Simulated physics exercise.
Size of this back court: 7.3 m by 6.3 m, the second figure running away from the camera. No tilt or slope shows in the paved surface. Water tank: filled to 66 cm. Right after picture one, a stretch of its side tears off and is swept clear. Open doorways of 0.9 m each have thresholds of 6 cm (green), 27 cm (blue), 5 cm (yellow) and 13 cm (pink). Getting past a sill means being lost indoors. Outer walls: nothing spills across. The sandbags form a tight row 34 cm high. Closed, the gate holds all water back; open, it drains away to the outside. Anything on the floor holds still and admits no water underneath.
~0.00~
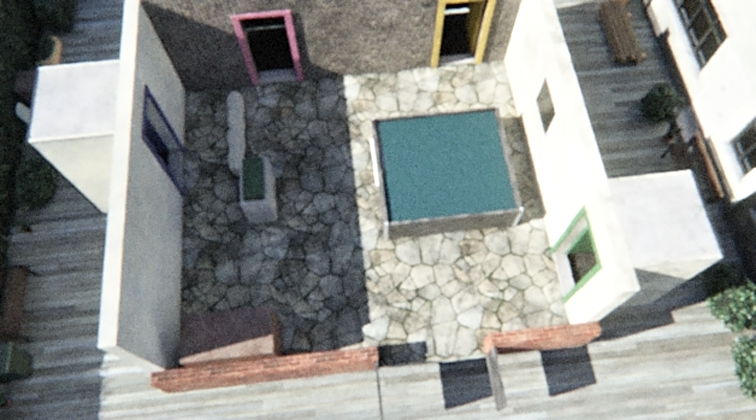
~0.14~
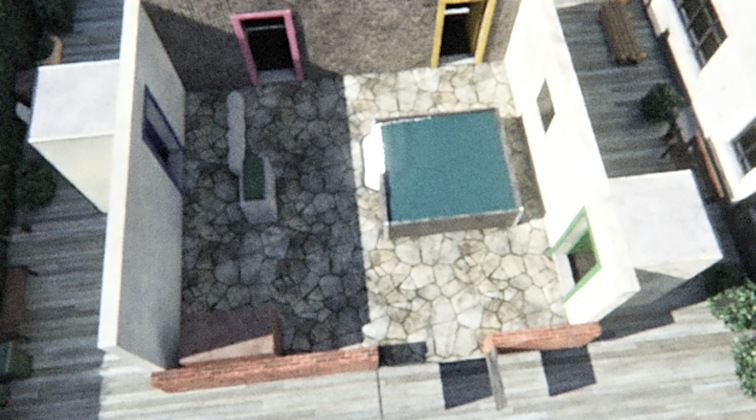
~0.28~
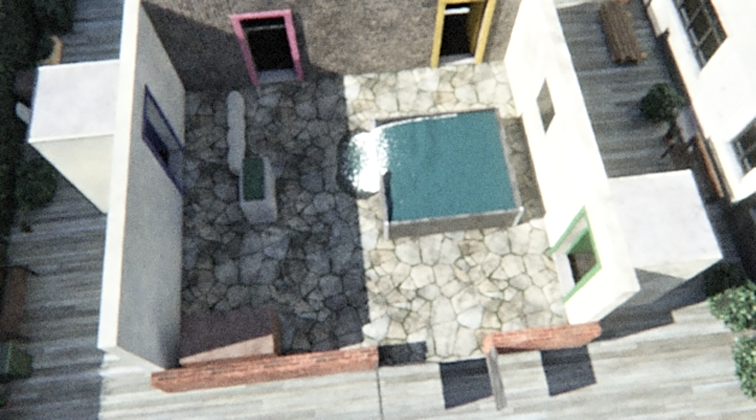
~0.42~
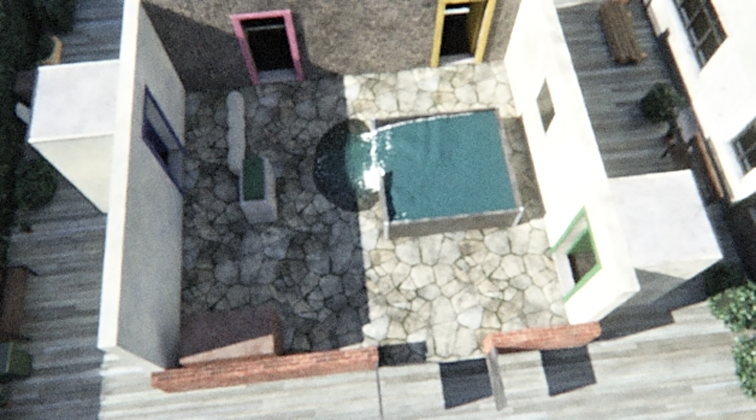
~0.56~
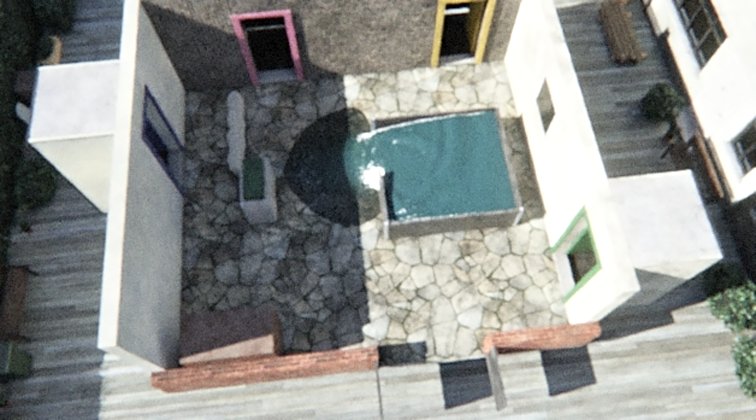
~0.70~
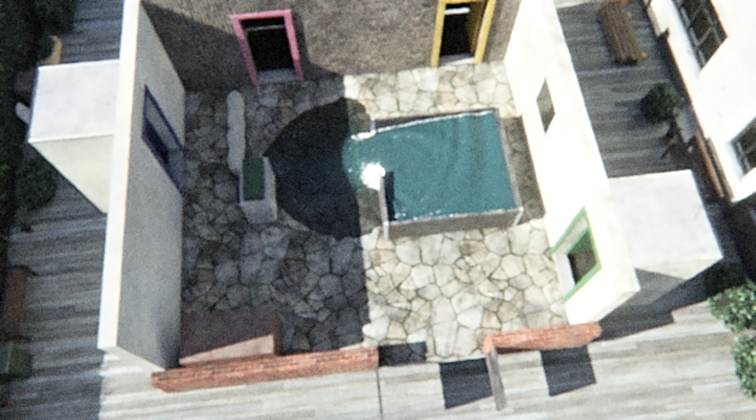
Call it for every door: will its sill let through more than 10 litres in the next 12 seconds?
Green door - it will, blue door - it will not, yellow door - it will, pink door - it will.
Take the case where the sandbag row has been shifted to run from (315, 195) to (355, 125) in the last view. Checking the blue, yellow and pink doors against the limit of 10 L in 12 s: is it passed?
Result: Blue door inside the limit; yellow door beyond the limit; pink door inside the limit.
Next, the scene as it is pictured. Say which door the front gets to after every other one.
That would be the green door.
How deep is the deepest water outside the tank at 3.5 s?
It gets to some 30 cm.
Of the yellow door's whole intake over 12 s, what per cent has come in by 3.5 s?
0 per cent, roughly.
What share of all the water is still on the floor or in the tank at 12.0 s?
Close to 88 in a hundred remains.
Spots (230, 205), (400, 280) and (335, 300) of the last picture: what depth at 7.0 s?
Roughly 2, 4 and 7 cm, in turn.
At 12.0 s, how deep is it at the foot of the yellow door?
About 10.0 centimetres.
After 1.4 s water covers 25 % of the floor and is deepest (40 cm) near (370, 157); green door not reached, blue door 4 cm at the sill, 0 L in, yellow door not reached, pink door 1 cm at the sill, 0 L in.
After 2.2 s water covers 35 % of the floor and is deepest (40 cm) near (258, 85); green door not reached, blue door 3 cm at the sill, 0 L in, yellow door not reached, pink door 24 cm at the sill, 10 L in.
After 3.5 s water covers 55 % of the floor and is deepest (30 cm) near (250, 86); green door not reached, blue door 8 cm at the sill, 0 L in, yellow door not reached, pink door 26 cm at the sill, 96 L in.
After 7.0 s water covers 85 % of the floor and is deepest (17 cm) near (258, 92); green door not reached, blue door 3 cm at the sill, 0 L in, yellow door 3 cm at the sill, 0 L in, pink door 17 cm at the sill, 199 L in.
After 12.0 s water covers 95 % of the floor and is deepest (14 cm) near (490, 340); green door 12 cm at the sill, 28 L in, blue door 8 cm at the sill, 0 L in, yellow door 10 cm at the sill, 39 L in, pink door 10 cm at the sill, 206 L in.
